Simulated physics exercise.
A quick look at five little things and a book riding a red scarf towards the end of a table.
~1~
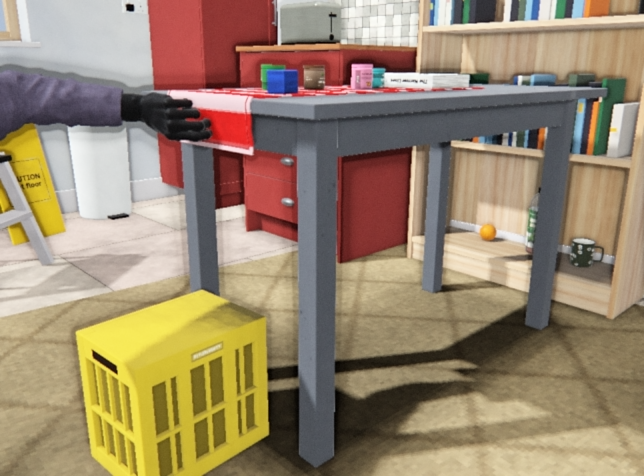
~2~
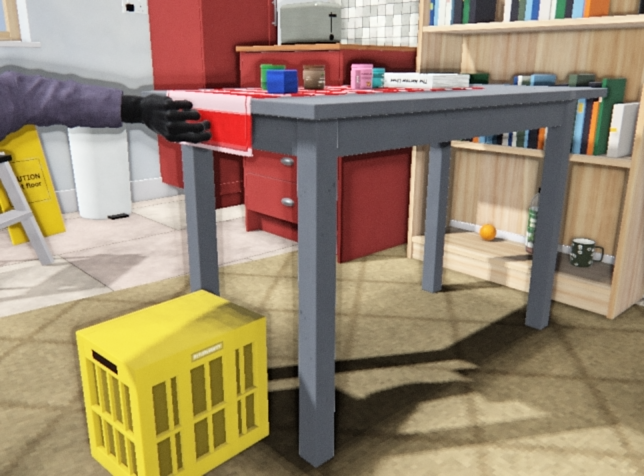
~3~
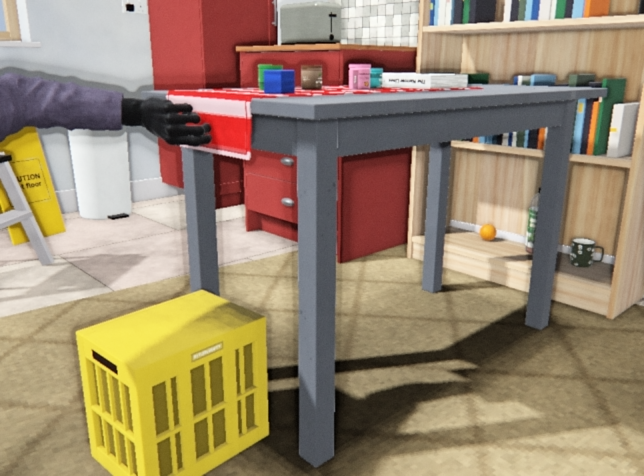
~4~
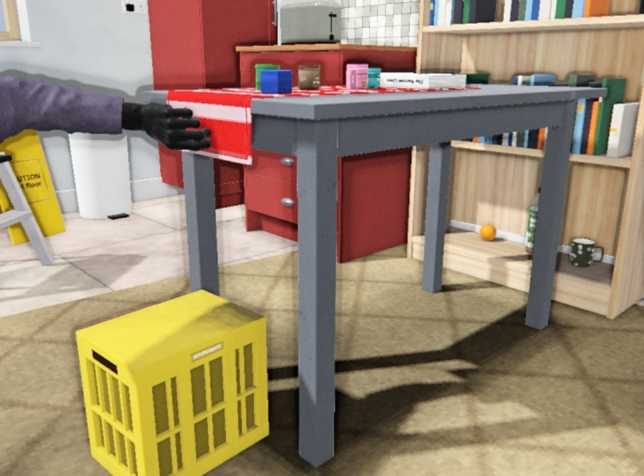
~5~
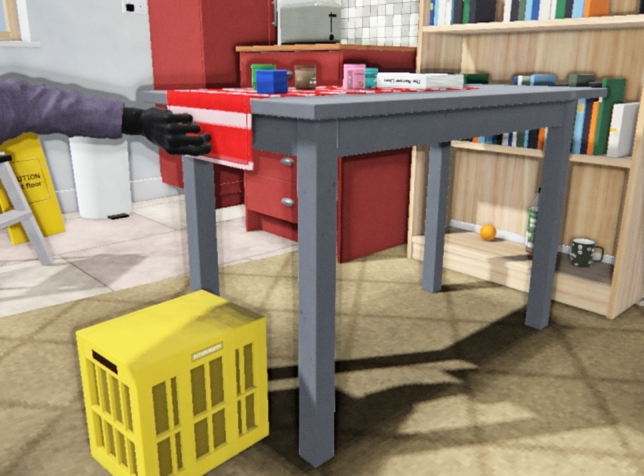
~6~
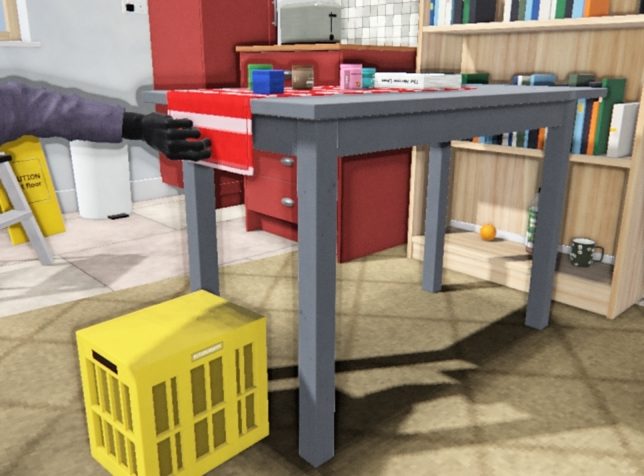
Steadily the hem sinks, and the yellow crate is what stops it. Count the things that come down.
Gone: Three.
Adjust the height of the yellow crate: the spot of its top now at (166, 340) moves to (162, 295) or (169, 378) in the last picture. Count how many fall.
Counts: 2, 4.
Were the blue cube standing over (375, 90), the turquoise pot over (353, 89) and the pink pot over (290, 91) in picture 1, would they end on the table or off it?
Record - blue cube retained; turquoise pot retained; pink pot lost.
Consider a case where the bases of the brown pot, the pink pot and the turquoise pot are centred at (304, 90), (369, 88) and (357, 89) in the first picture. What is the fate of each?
Fate of the brown pot: It goes; fate of the pink pot: It stays; fate of the turquoise pot: It stays.
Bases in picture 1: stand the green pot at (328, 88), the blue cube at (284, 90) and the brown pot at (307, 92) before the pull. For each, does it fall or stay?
Result - green pot: Still up; blue cube: Down; brown pot: Down.
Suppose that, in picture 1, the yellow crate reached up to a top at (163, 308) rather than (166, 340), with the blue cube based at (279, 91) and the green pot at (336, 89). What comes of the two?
Result: Blue cube gone, green pot still there.
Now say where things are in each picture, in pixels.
In the first picture, hem (253, 155); blue cube (283, 70); green pot (273, 65); brown pot (314, 65); pink pot (362, 65); turquoise pot (376, 69); top of the crate (166, 340).
In the second picture, hem (252, 156); blue cube (282, 70).
In the third picture, hem (250, 160); green pot (271, 65).
In the fourth picture, hem (252, 164); brown pot (309, 65); top of the crate (166, 340).
In the fifth picture, hem (253, 170); pink pot (354, 65).
In the sixth picture, hem (253, 175); blue cube (268, 70); green pot (260, 65); brown pot (302, 65); pink pot (351, 65); turquoise pot (366, 69).
Soon after, hem near (210, 261); blue cube and green pot gone.
Then, hem on the crate; blue cube, green pot and brown pot gone.
At rest, hem on the crate; blue cube, green pot and brown pot gone. The count of fallen things is three.
